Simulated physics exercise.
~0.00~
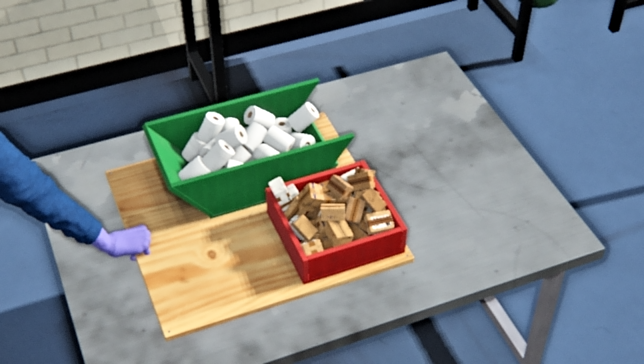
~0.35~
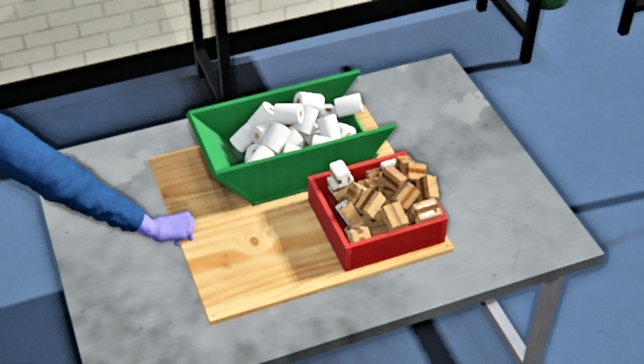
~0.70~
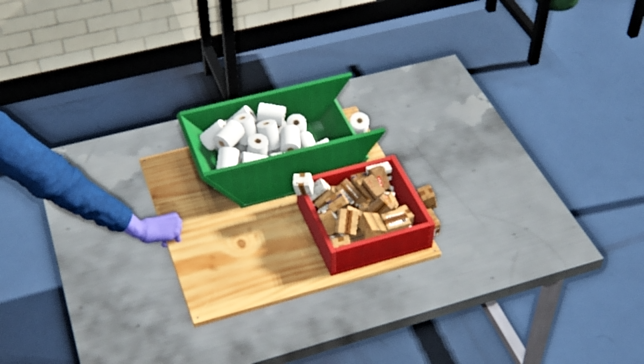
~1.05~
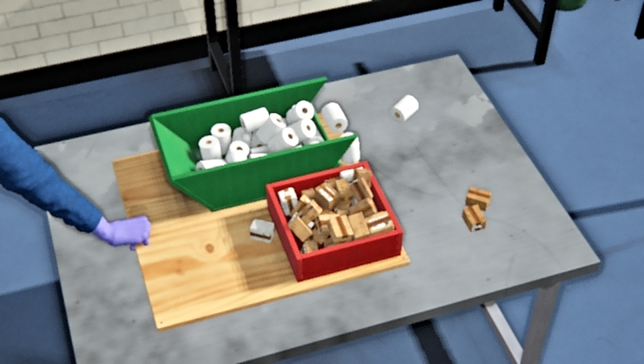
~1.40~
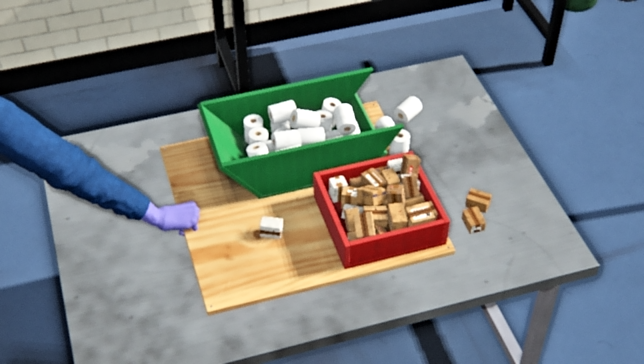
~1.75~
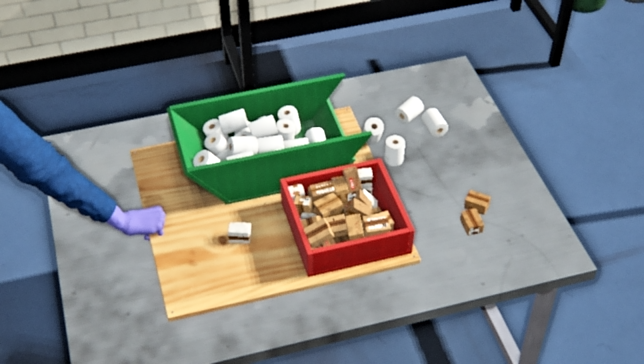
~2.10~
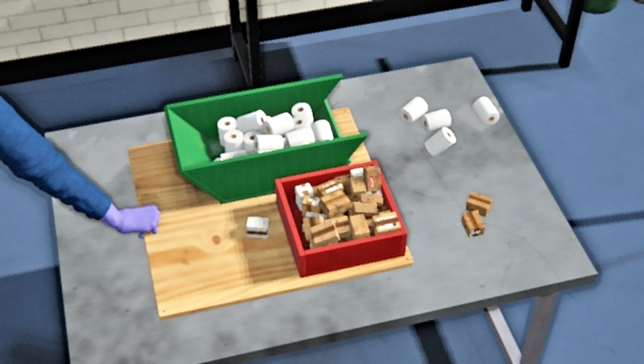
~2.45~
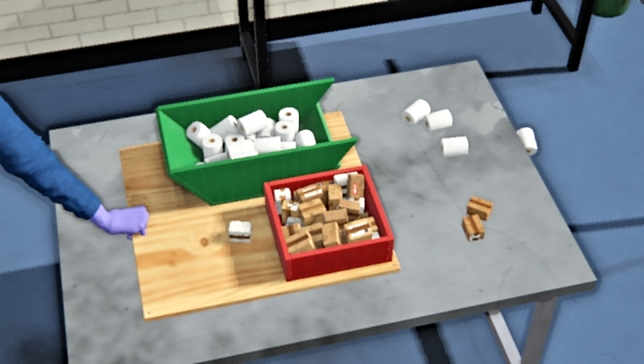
At the start, a green container of white paper rolls and a red container of small brown parcels sit on a wooden board on a grey table, with a purple-gloved hand at its left edge. The board jerks right, then left, and the pieces inside tumble about. Two parcels drop off the right side onto the table, while another lands on the board left of the red container. As the rattling continues, rolls spill to the right, one travelling towards the table's far edge. Finally four rolls and three parcels lie outside, while most remain inside.
